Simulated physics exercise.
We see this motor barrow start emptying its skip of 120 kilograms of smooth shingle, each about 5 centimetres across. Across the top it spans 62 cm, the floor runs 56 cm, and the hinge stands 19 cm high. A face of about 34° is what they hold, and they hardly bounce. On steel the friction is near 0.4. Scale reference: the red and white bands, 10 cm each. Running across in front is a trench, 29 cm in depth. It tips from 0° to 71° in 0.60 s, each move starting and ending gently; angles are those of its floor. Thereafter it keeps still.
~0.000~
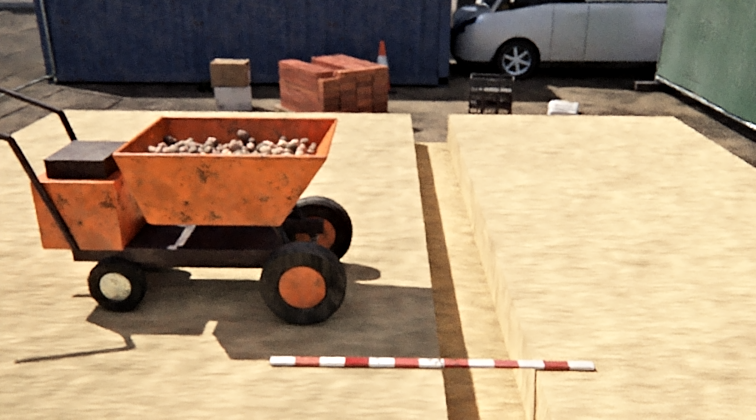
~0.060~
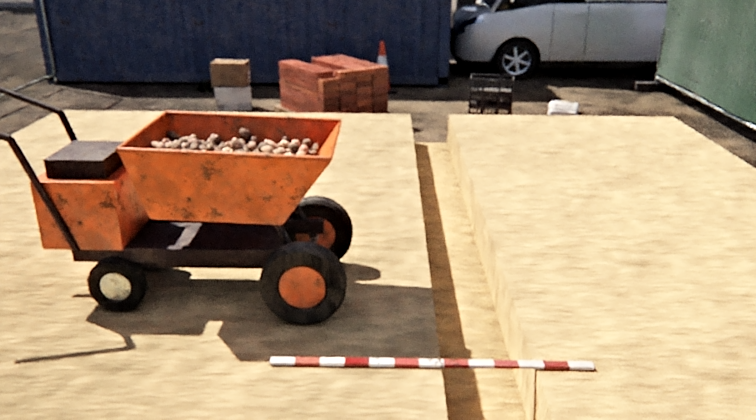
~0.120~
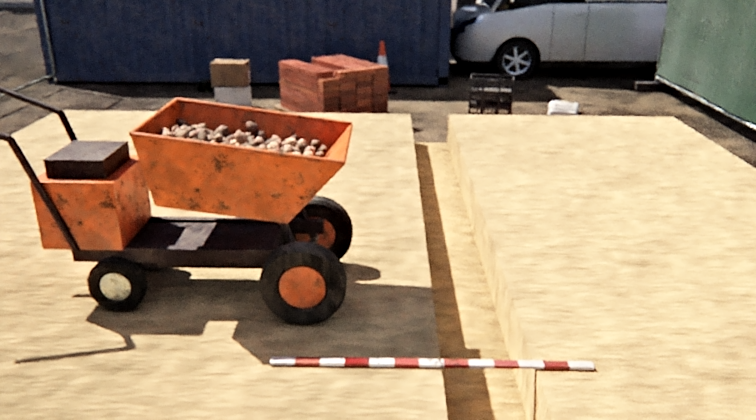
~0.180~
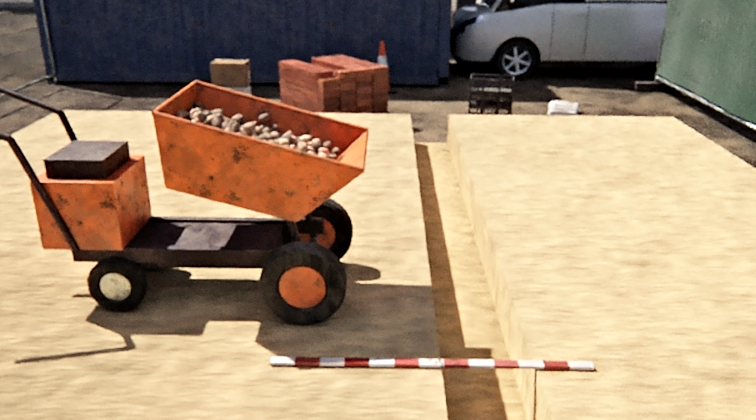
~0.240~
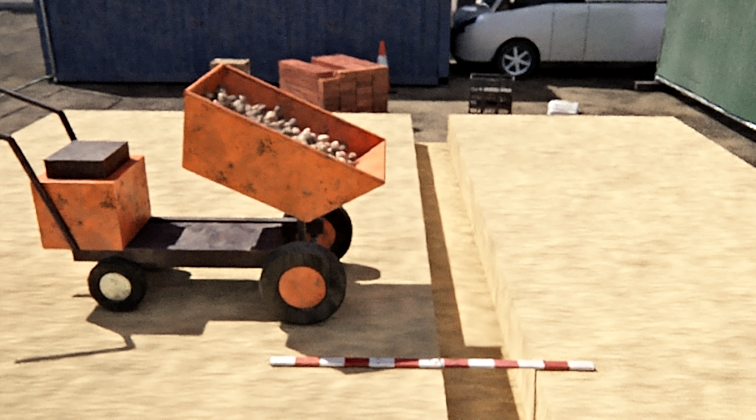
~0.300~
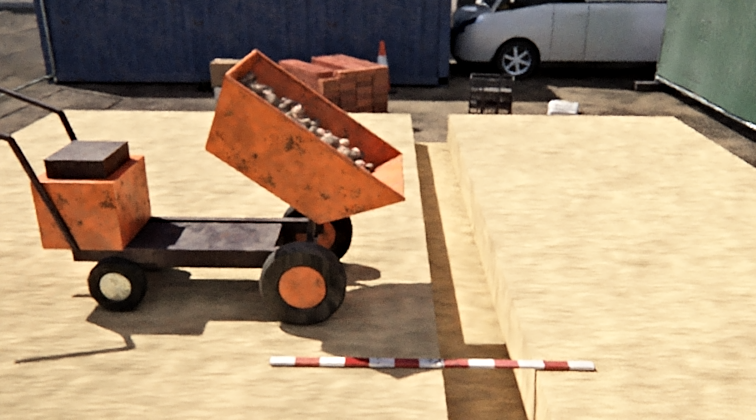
An orange cart loaded with small stones stood on pale ground beside a narrow trench, and its skip slowly lifted at the left and tilted steeply toward the right while the wheels stayed put.
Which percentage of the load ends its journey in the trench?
Roughly 63 per cent.
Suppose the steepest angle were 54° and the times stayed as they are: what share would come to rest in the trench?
Some 35% would finish there.
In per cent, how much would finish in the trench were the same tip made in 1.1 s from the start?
Trench share: Approx. 85%.
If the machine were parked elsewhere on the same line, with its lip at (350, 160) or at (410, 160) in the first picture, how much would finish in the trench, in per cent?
It'd be around 40 per cent and after that around 5 per cent.
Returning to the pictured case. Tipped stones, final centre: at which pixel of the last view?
Somewhere near pixel (494, 327).
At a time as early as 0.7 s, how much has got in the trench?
Roughly 30 percent of the load.
After 0.4 s the floor is at 60°; 100 % in the skip; the foremost stones are at (412, 212).
After 0.7 s the floor is at 71°; 72 % in the skip, 28 % in the trench, 1 % past the trench; the foremost stones are at (520, 296).
After 1.0 s the floor is at 71°; 16 % in the skip, 47 % in the trench, 37 % past the trench; the foremost stones are at (699, 288).
After 3.0 s the floor is at 71°; 0 % in the skip, 63 % in the trench, 37 % past the trench; the foremost stones are past the picture's edge.
